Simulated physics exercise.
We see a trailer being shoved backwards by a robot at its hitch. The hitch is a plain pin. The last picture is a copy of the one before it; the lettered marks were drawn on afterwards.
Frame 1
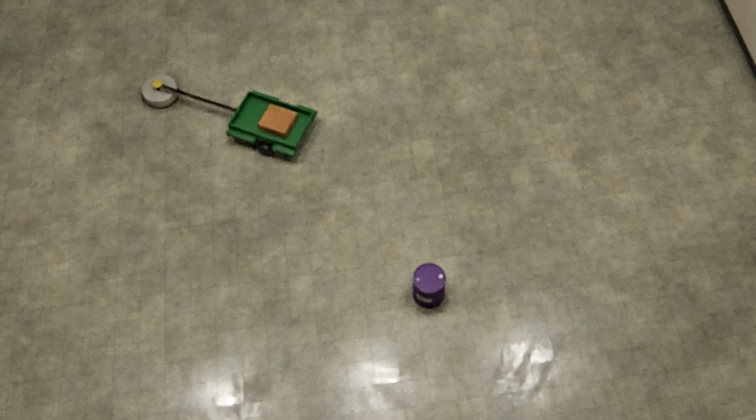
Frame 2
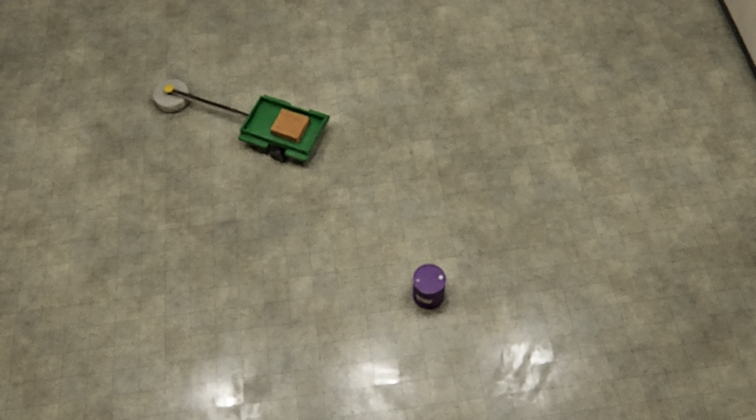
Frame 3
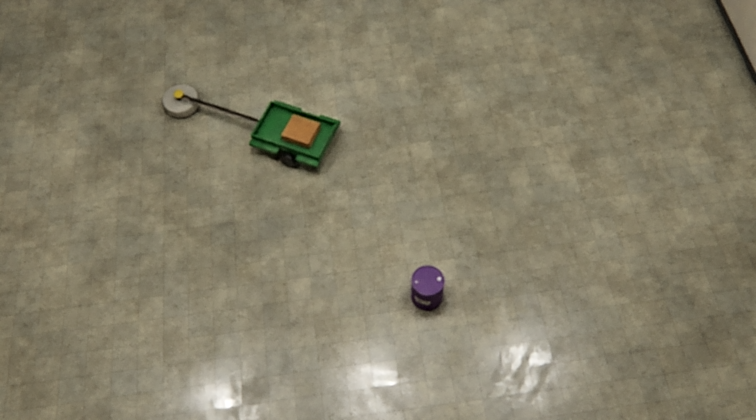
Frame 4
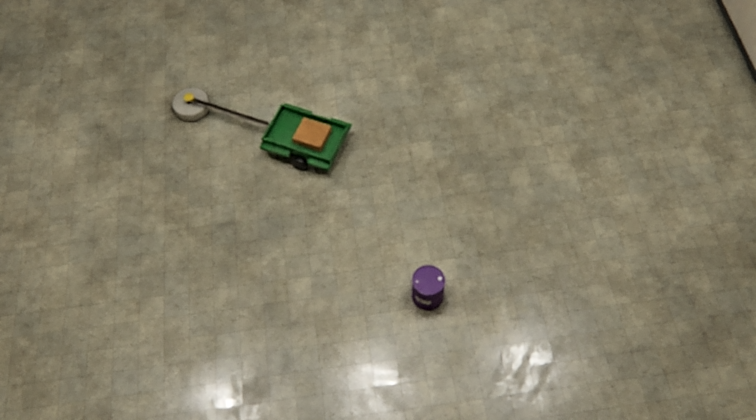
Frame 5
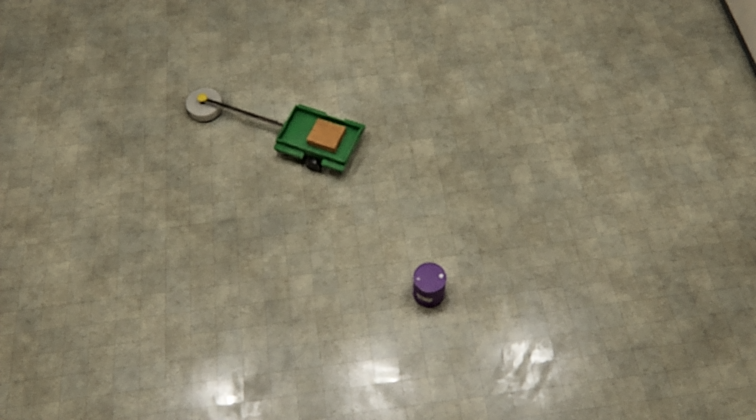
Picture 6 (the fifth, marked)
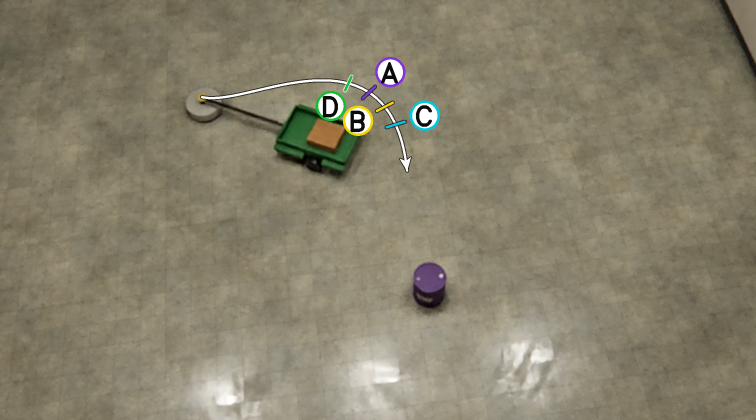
On a shiny, tiled grey floor, a small round robot sits at the upper left, joined by a thin dark bar to a green cart carrying an orange-brown block. The robot pushes the cart a short way right and slightly down, while a purple keg stands still below.
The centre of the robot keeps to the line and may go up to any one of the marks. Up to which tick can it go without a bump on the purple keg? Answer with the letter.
All is well up to B.
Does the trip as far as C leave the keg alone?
No.
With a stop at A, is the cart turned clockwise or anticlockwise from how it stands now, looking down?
Clockwise.
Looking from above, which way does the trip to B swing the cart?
Clockwise.
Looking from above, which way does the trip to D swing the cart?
Clockwise.
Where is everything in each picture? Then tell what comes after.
In the first picture, robot (160, 89); green cart (272, 122); purple keg (428, 294).
In the second picture, robot (171, 94); green cart (284, 126); purple keg (428, 295).
In the third picture, robot (181, 100); green cart (295, 132); purple keg (427, 296).
In the fourth picture, robot (191, 103); green cart (306, 135); purple keg (428, 296).
In the fifth picture, robot (204, 103); green cart (320, 136); purple keg (429, 293).
On the marked copy, A at (369, 92); B at (385, 107); C at (396, 125); D at (348, 83); the route from (202, 97) via (338, 81) to (407, 171).
With B. Early on, robot (270, 94), cart (367, 156).
Further on, robot (339, 87), cart (391, 181).
At the end, robot (385, 113), cart (405, 221); nothing has been touched.
As for the rest, A is safe but short; C is too far, the keg has been hit; D is safe but short.
